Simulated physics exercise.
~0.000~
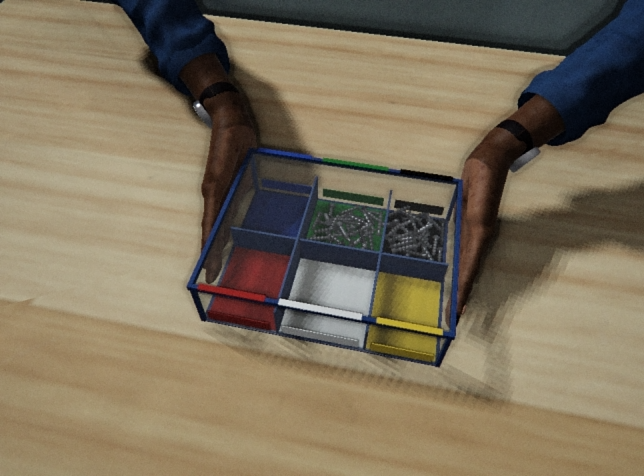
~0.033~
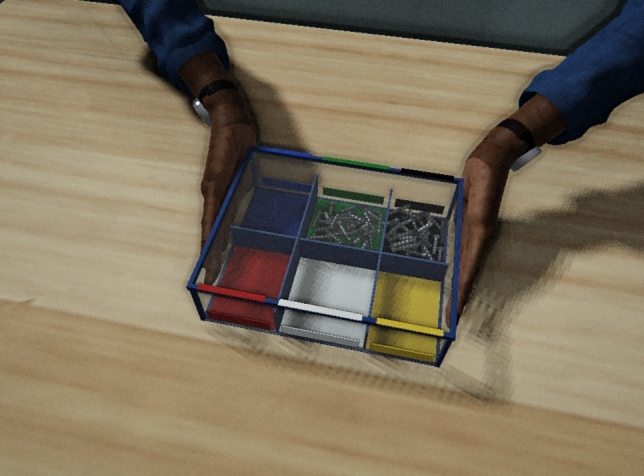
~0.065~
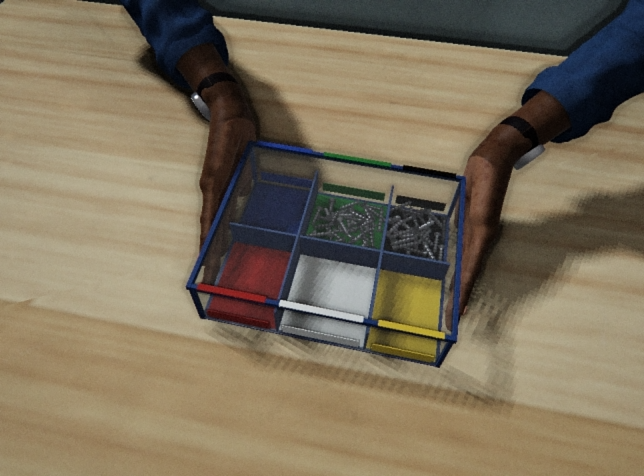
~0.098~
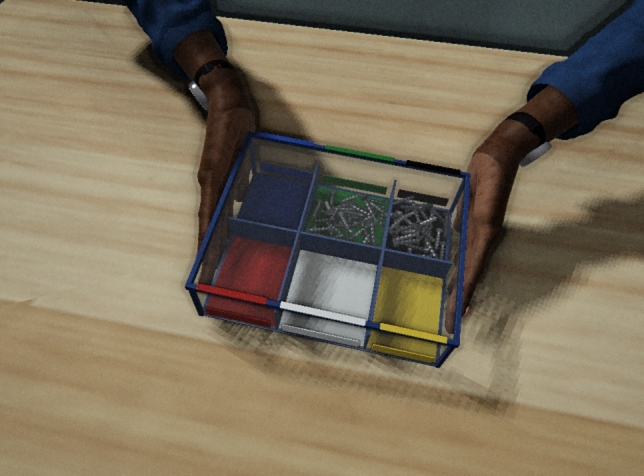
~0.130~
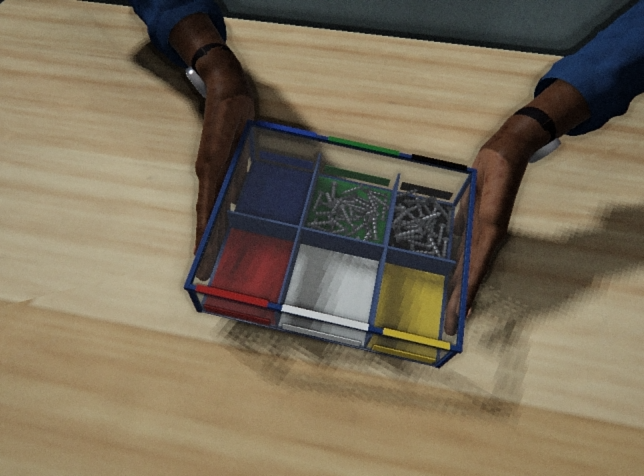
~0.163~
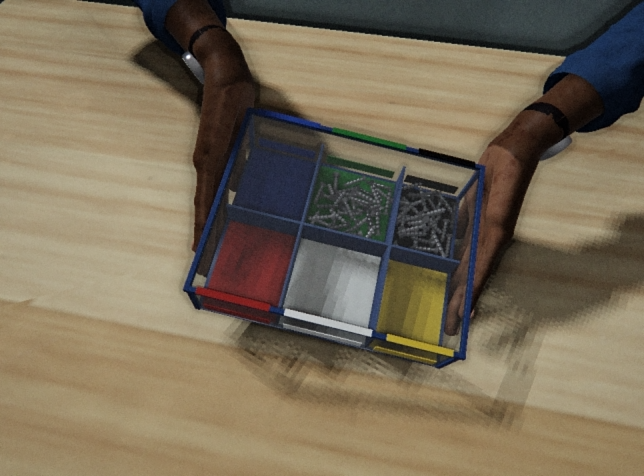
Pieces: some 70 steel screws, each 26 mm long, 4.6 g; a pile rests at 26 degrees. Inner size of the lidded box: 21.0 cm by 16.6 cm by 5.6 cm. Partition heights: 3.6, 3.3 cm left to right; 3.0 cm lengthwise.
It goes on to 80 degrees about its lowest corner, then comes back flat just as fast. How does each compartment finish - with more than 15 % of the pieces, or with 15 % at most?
Red: At most 15 %, blue: At most 15 %, green: More than 15 %, yellow: More than 15 %, white: At most 15 %, black: More than 15 %.
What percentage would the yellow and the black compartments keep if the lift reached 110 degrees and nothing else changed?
The yellow compartment would hold 95 per cent, the black one 0 per cent.
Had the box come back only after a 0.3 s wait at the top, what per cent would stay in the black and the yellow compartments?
That would leave black with 35 percent and yellow with 30 percent.
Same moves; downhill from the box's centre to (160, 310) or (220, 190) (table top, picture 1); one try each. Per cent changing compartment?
Estimate: Some 50 % and some 30 % respectively.
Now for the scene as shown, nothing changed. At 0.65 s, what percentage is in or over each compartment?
Shares - red: 0, blue: 0, green: 50, yellow: 5, white: 5, black: 40.
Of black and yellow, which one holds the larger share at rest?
The black compartment.
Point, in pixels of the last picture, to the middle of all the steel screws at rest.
After settling, the middle sits near (410, 262).
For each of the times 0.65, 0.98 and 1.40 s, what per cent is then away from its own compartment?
I'd put the three at close to 5, 30 and 30.
Then, at 0.65 s, tilt 80 degrees; green 50 %, yellow 5 %, white 5 %, black 40 %.
After 0.98 s, tilt 33 degrees; green 30 %, yellow 30 %, white 5 %, black 40 %.
After 1.40 s, tilt 0 degrees; green 30 %, yellow 30 %, white 5 %, black 40 %.
At rest (1.8 s), red 0 %, blue 0 %, green 30 %, yellow 30 %, white 5 %, black 40 %.
